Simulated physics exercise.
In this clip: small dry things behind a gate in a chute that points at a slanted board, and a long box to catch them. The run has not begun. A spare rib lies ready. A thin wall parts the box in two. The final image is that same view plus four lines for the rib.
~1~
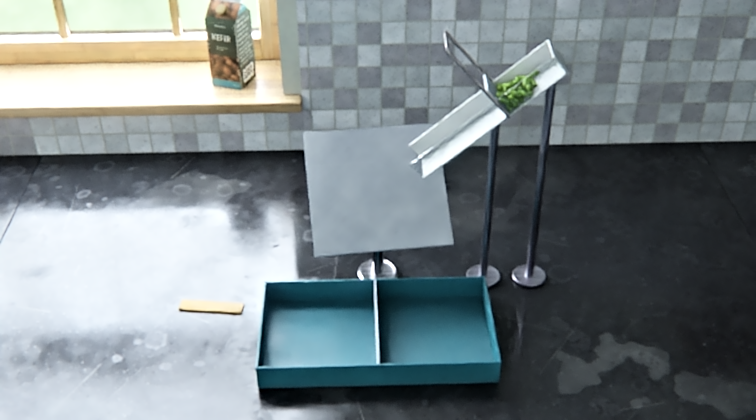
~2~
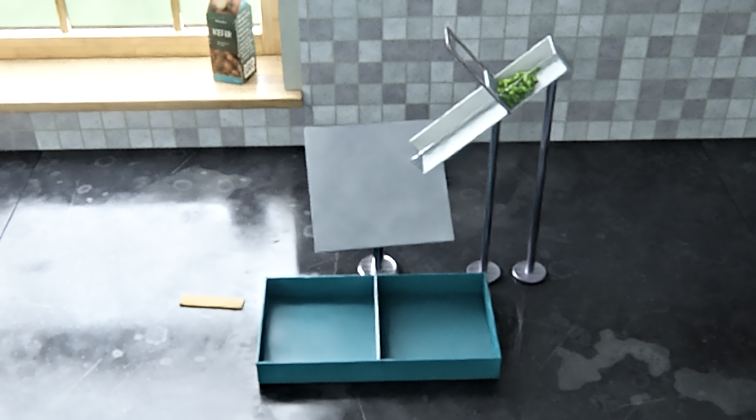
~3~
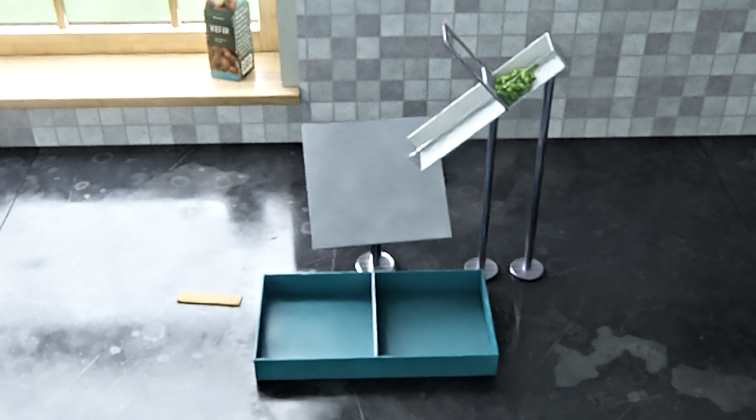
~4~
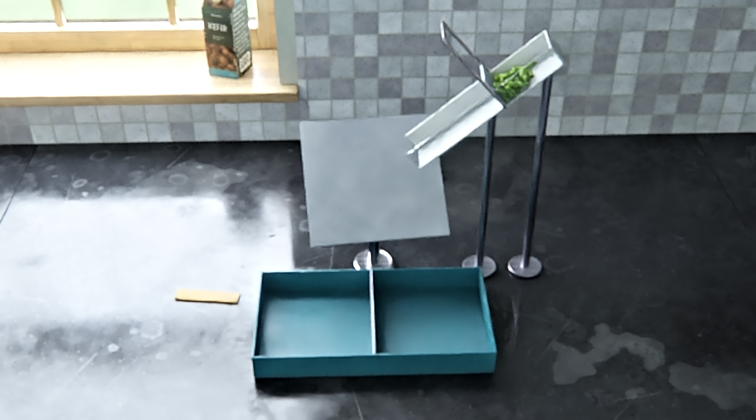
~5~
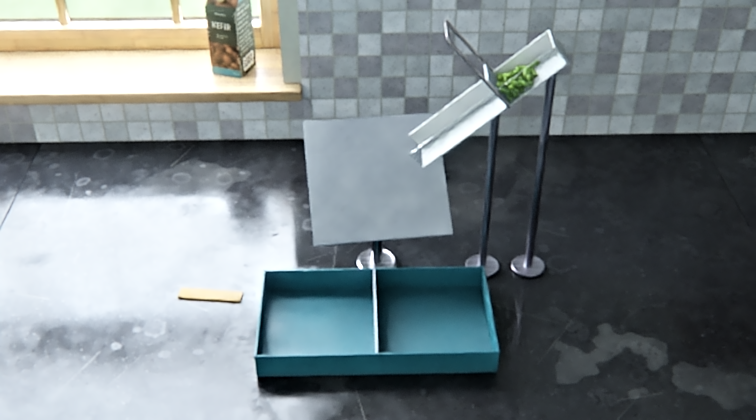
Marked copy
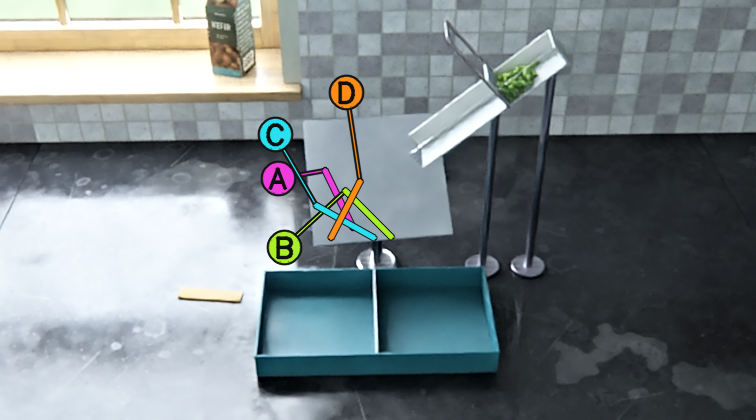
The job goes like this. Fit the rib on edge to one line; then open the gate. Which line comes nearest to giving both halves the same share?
Choose A.
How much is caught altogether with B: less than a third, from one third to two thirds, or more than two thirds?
It is more than two thirds.
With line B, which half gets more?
More lands on the right.
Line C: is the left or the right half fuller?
The right half.
On the marked copy, line A from (325, 170) to (352, 227); line B from (345, 190) to (391, 236); line C from (316, 205) to (373, 237); line D from (360, 181) to (331, 237).
Choosing A, of what is caught, about half in the left half, about half in the right.
Choosing B, of what is caught, none in the left half, all in the right.
Choosing C, of what is caught, a stray few in the left half, nearly all in the right.
Choosing D, of what is caught, most in the left half, about a quarter in the right.
